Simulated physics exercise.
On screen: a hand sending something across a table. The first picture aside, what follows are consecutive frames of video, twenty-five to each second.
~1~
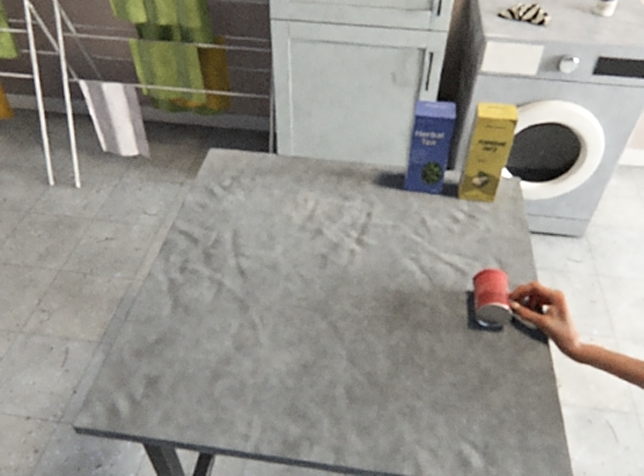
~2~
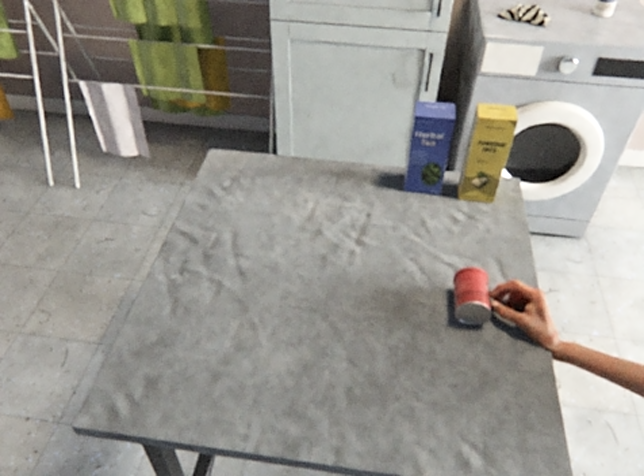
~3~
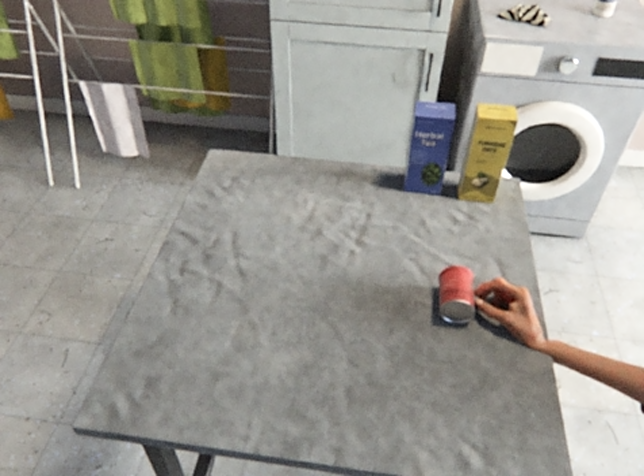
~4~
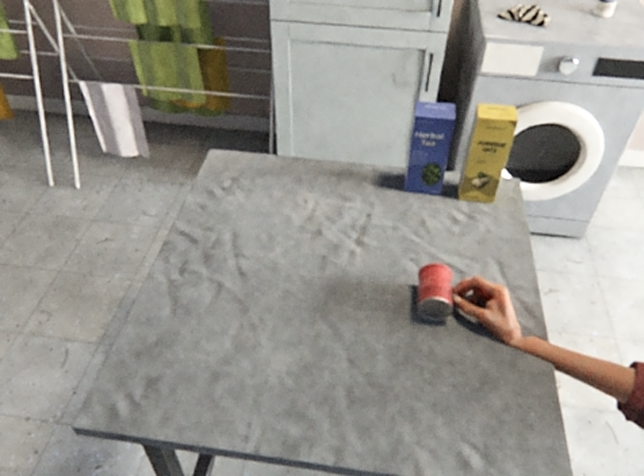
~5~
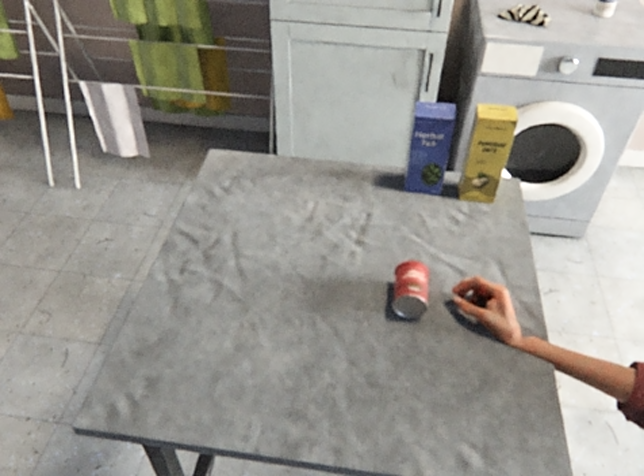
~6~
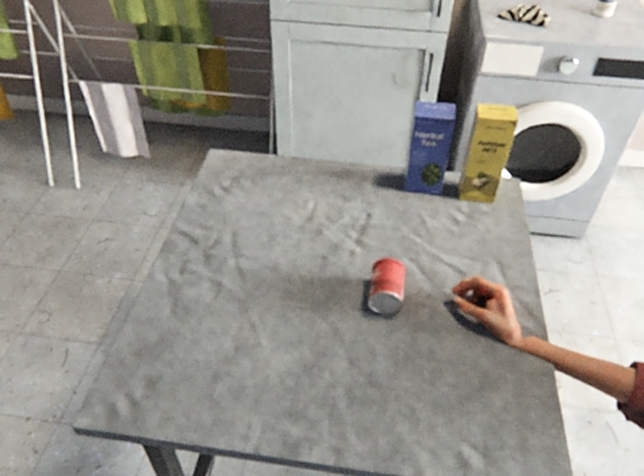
In a laundry room, a hand slid a red tin leftward across a grey table, past two tea boxes standing at the back, then let go, and the tin kept moving left while the hand stayed behind.
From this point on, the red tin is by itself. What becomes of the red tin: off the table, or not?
I expect it to leave the table.
Then, 0.20 s later than the last frame, red tin moved well along near (274, 273).
Then, 0.40 s later than the last frame, red tin moved well along near (169, 261).
Then, 0.70 s later than the last frame, red tin now off the table.
Then, 0.90 s later than the last frame, things are still on the move.
When it is over, off the table, red tin.
